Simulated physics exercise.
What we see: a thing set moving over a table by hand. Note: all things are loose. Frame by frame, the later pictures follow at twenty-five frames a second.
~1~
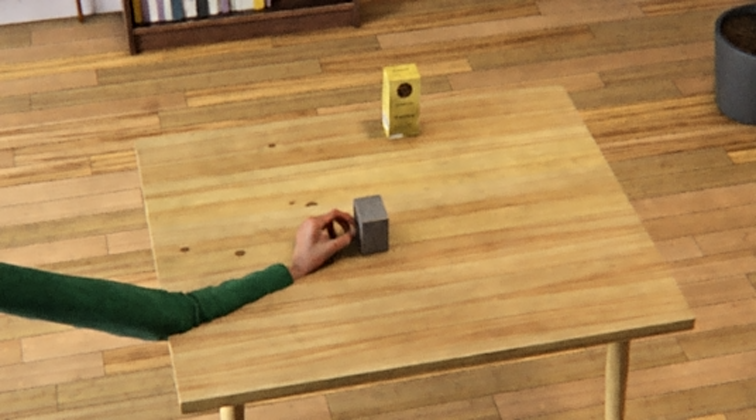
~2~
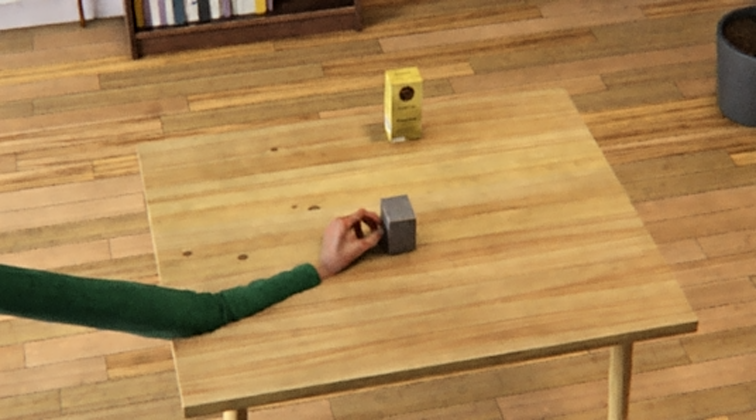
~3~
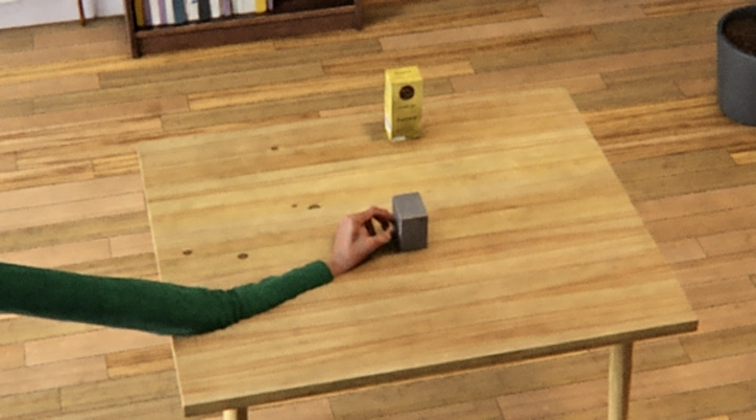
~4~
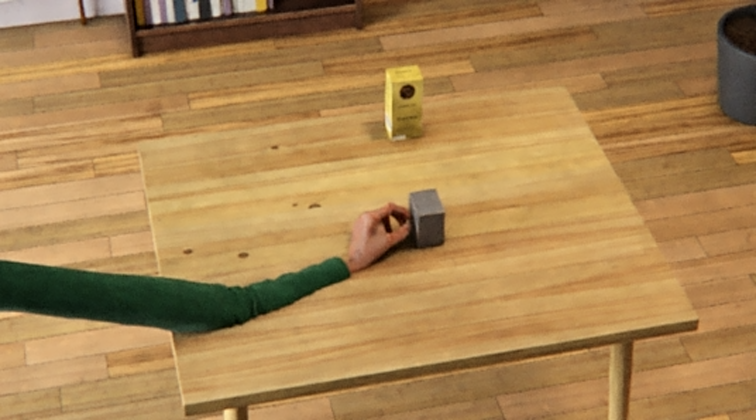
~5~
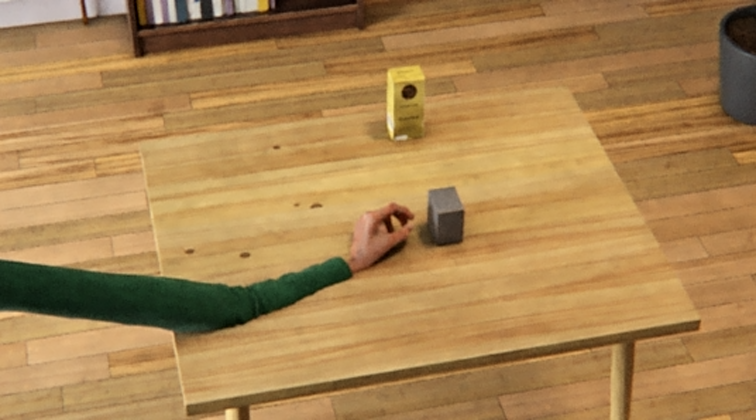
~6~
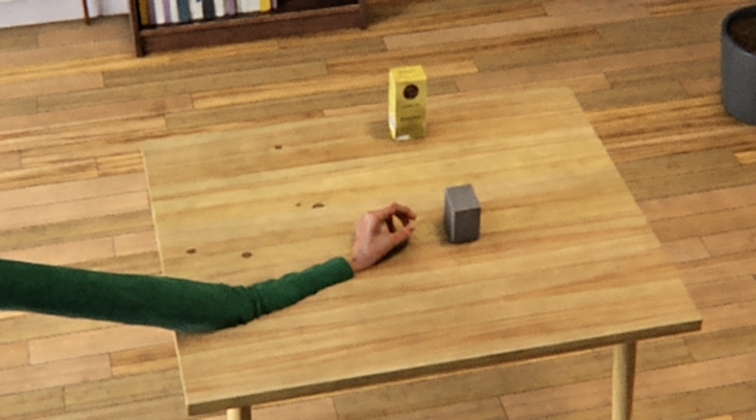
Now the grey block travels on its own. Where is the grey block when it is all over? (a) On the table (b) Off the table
a, on the table.
Then, 0.10 s past the last view, grey block displaced about its own width near (488, 209).
Then, 0.20 s past the last view, grey block displaced well along near (500, 208).
Finally, moved from the start, grey block. Final places as the last picture's camera would see them, grey block near (500, 208).
